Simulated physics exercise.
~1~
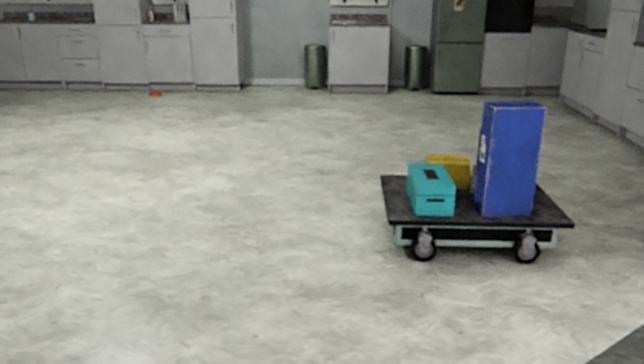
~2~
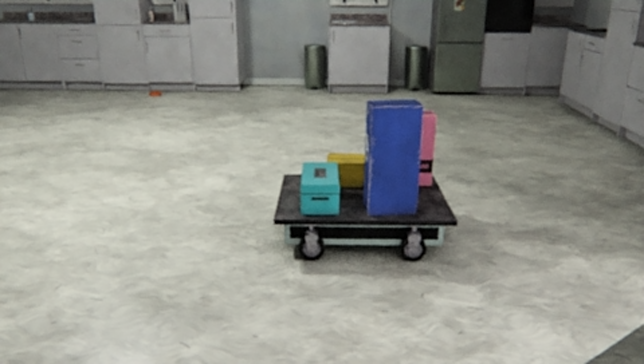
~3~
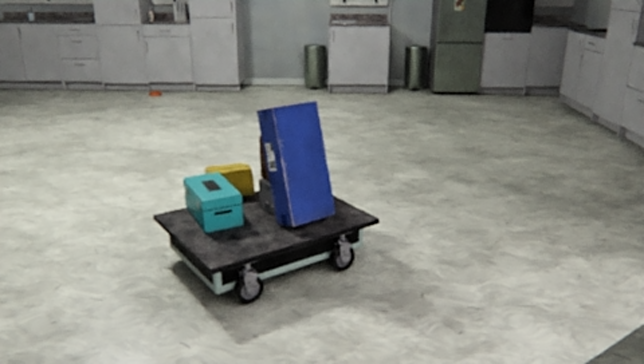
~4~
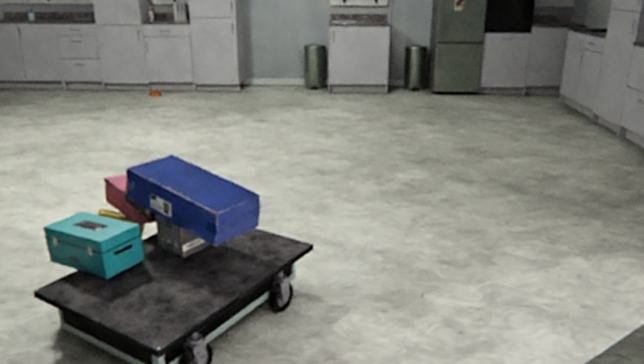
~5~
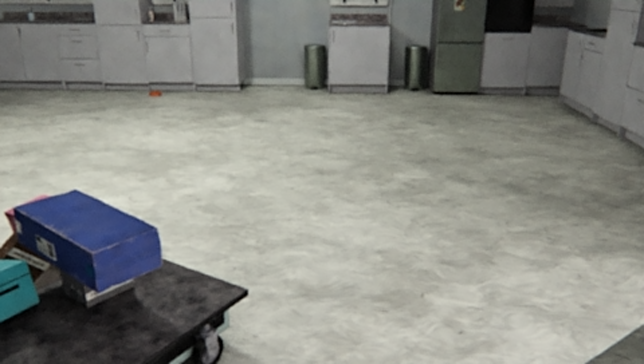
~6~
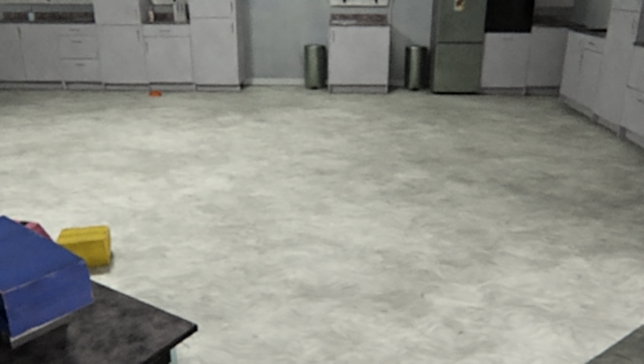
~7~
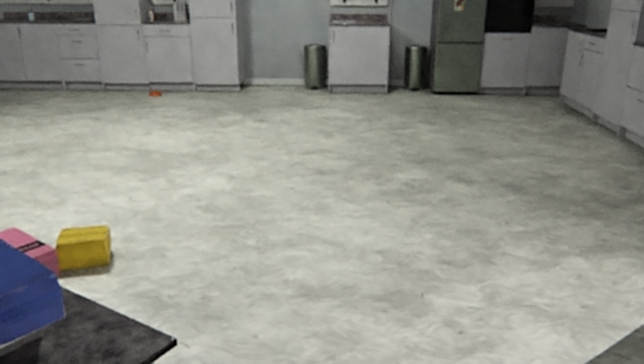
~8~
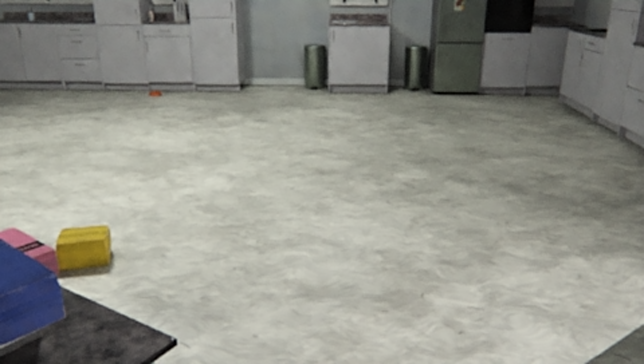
Loaded cart rolling left across a grey floor and turning, blue box toppling aboard, pink and yellow boxes ending on the floor.
